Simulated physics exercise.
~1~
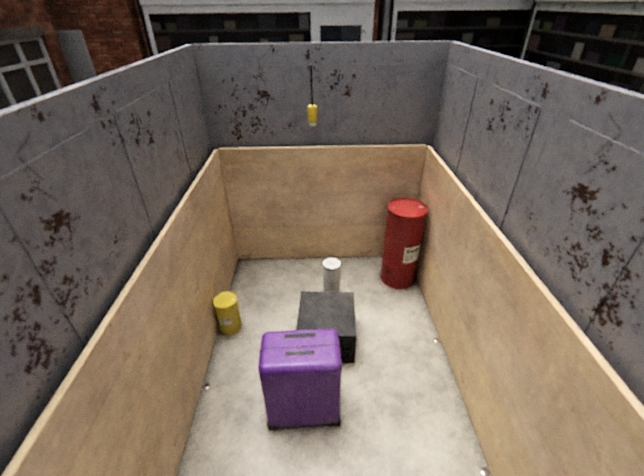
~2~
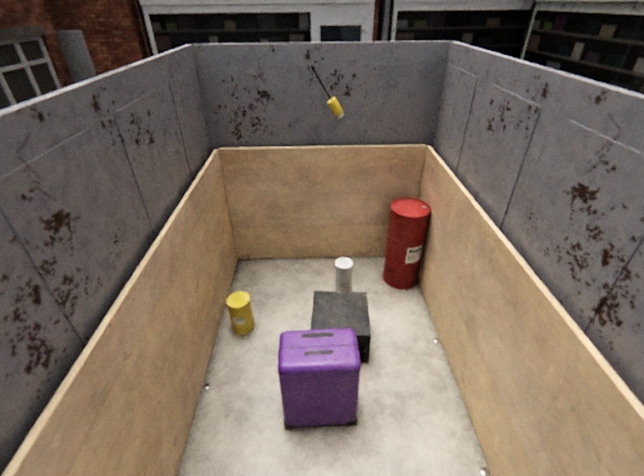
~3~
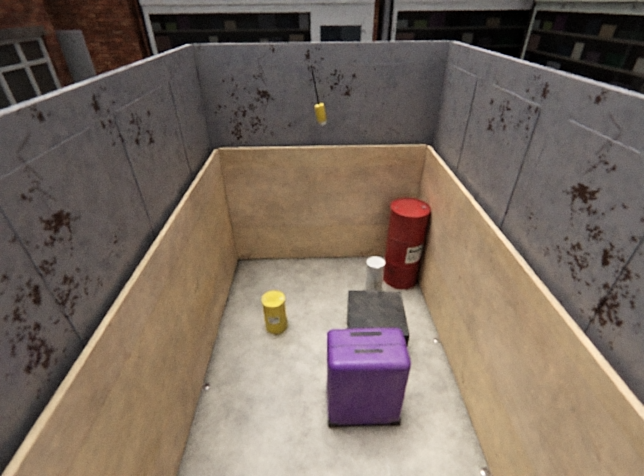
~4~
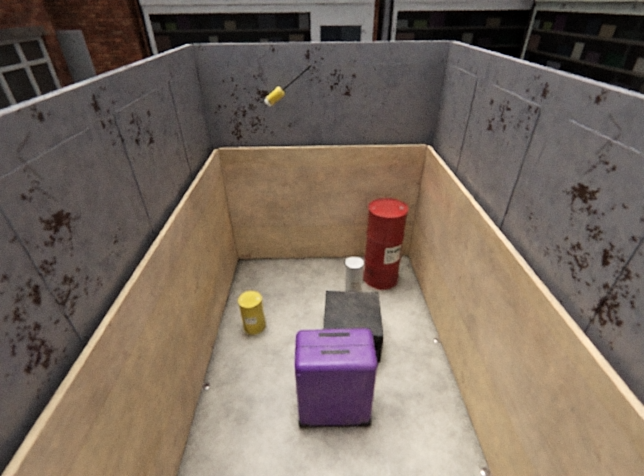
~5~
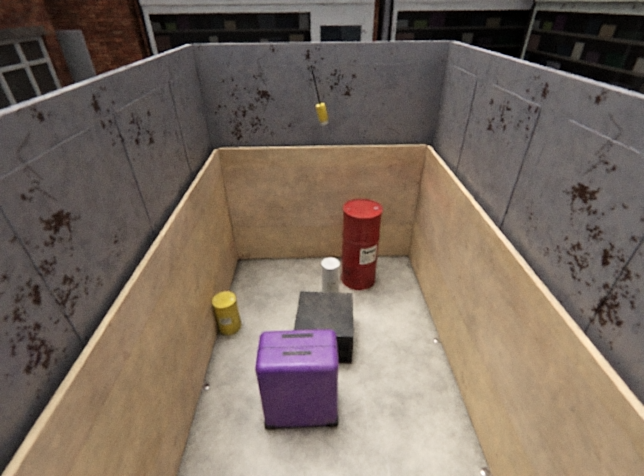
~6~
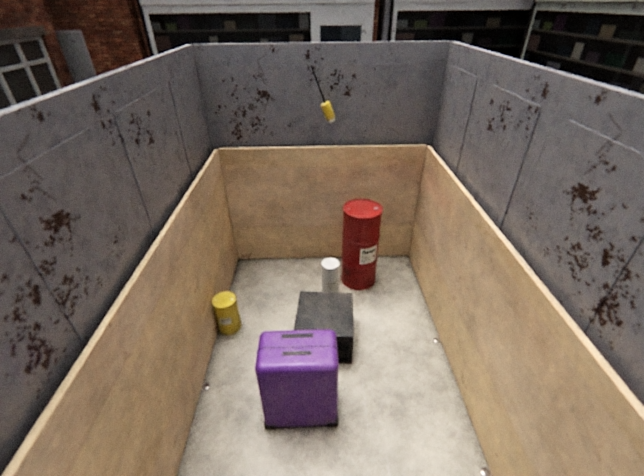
The clip opens on a walled load bay holding a purple case, a black chest, a yellow canister, a white canister and a red drum, with a small yellow object hanging above. The case, chest and both canisters slide to the right while the drum barely shifts, and the hanging object swings. Then everything slides back to the left, the red drum now moving too. The load comes to rest with the drum clearly left of where it began, still upright. The other four stand close to their starting places, and nothing has toppled.
